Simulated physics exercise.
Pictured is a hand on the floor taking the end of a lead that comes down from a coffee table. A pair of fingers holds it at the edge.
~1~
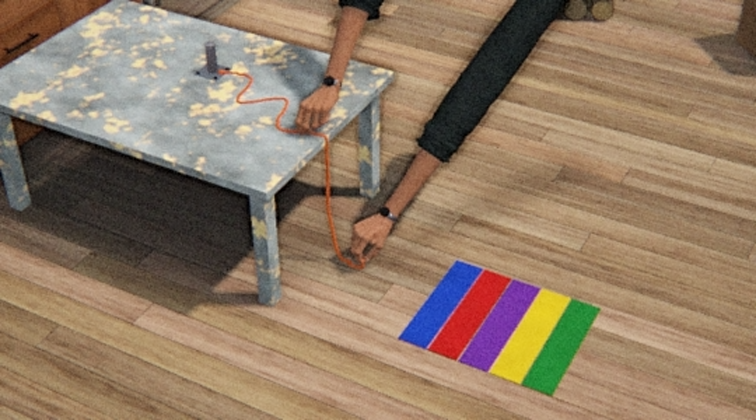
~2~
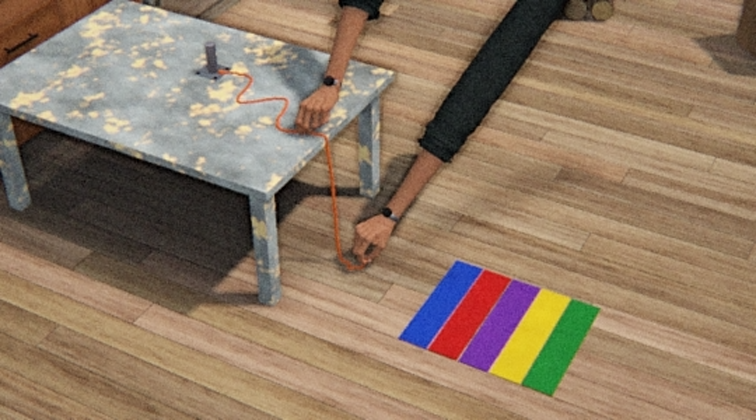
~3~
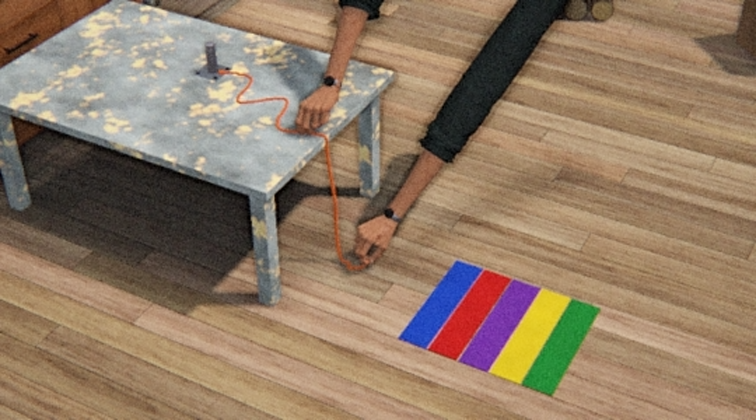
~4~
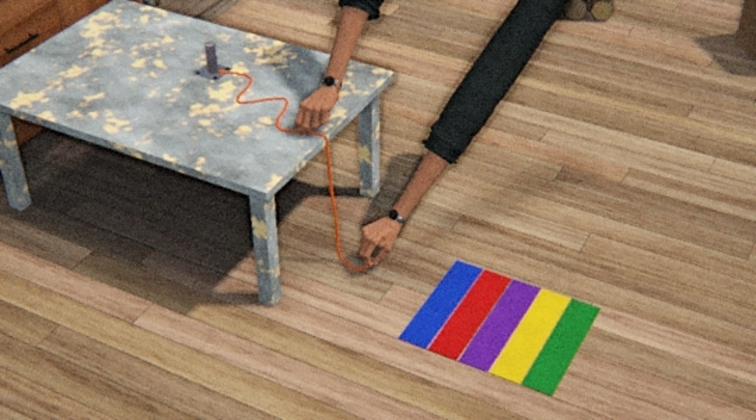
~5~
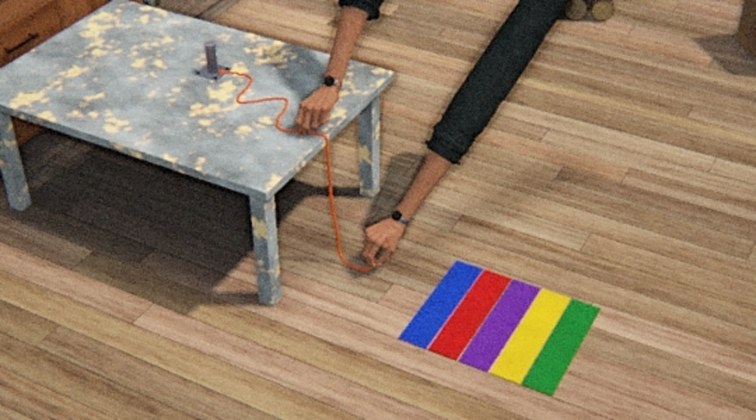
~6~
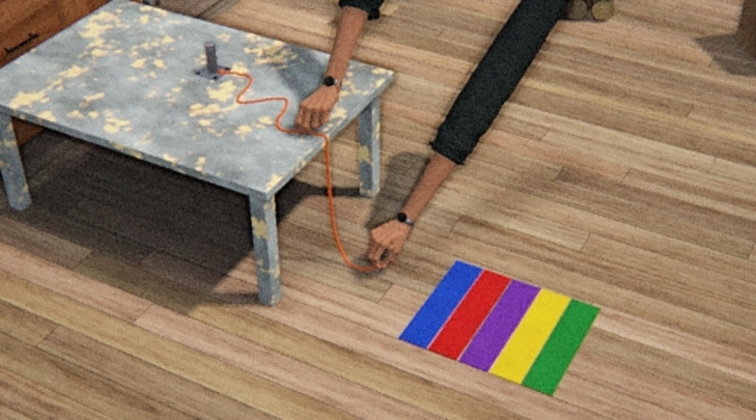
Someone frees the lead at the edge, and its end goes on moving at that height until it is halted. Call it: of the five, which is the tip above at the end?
The yellow strip.
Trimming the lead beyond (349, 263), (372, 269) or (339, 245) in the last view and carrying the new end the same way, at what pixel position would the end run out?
The three tries give approximately (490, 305), (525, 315) and (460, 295).
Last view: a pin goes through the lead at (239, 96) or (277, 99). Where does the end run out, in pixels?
Try one ends near (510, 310), try two near (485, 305).
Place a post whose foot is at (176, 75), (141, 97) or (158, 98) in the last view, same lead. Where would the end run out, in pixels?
First (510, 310), then (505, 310), then (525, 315).
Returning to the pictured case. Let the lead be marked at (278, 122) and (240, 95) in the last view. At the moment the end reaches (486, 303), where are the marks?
The first goes to (334, 148), the other to (266, 98).
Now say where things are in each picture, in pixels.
End (363, 260); blue (423, 328); red (453, 339); purple (483, 350); yellow (514, 362); green (546, 374), in the first frame.
End (366, 261); lead through (247, 76) (248, 102) (280, 116) (320, 135) (333, 191) (338, 247), in the second frame.
End (368, 262), in the third frame.
End (372, 263); lead through (247, 76) (248, 102) (280, 116) (320, 135) (331, 190) (338, 247), in the fourth frame.
End (375, 264), in the fifth frame.
End (380, 266); lead through (247, 76) (248, 102) (280, 116) (320, 135) (329, 190) (340, 246), in the sixth frame.
Soon after, end near (486, 303); over red.
After that, end near (520, 315); over yellow.
At the stop, end near (540, 322); over yellow. The end stops over the yellow strip.
